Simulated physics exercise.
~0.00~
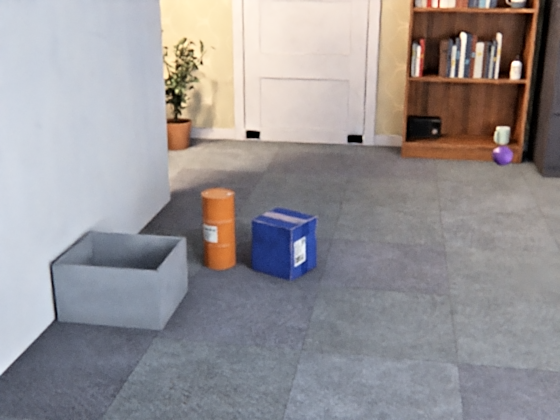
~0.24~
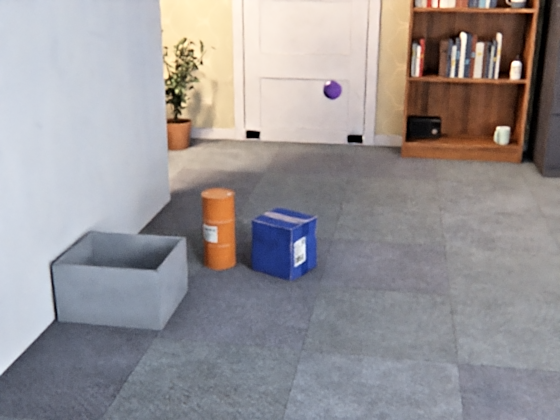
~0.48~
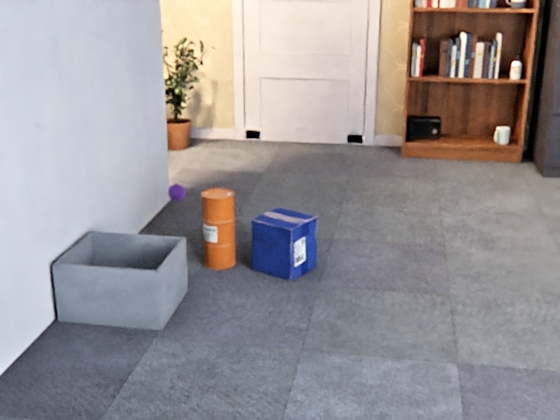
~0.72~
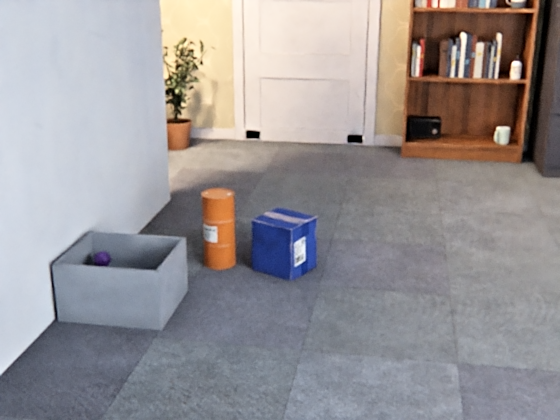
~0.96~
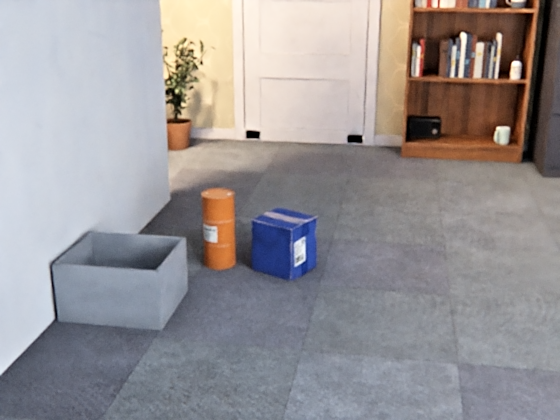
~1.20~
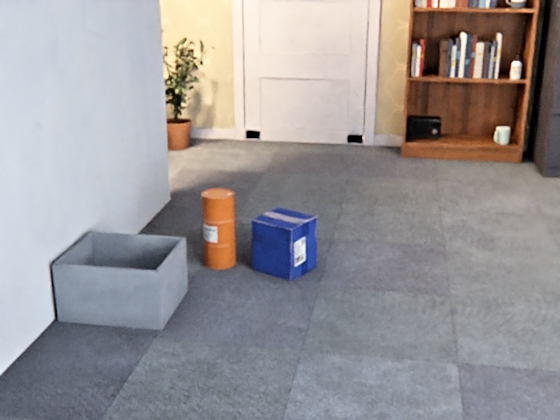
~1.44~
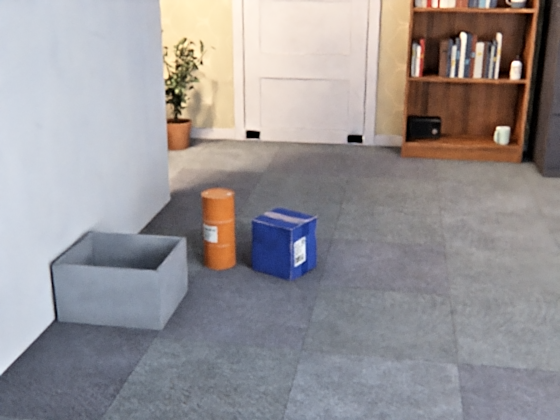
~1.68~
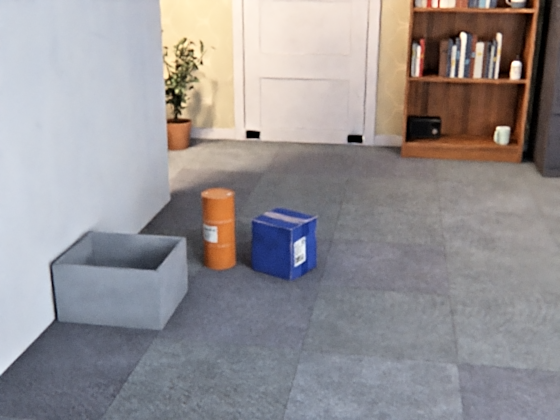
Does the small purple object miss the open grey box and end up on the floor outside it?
No, it comes down into the grey box and ends up inside, hidden from view by the sides.
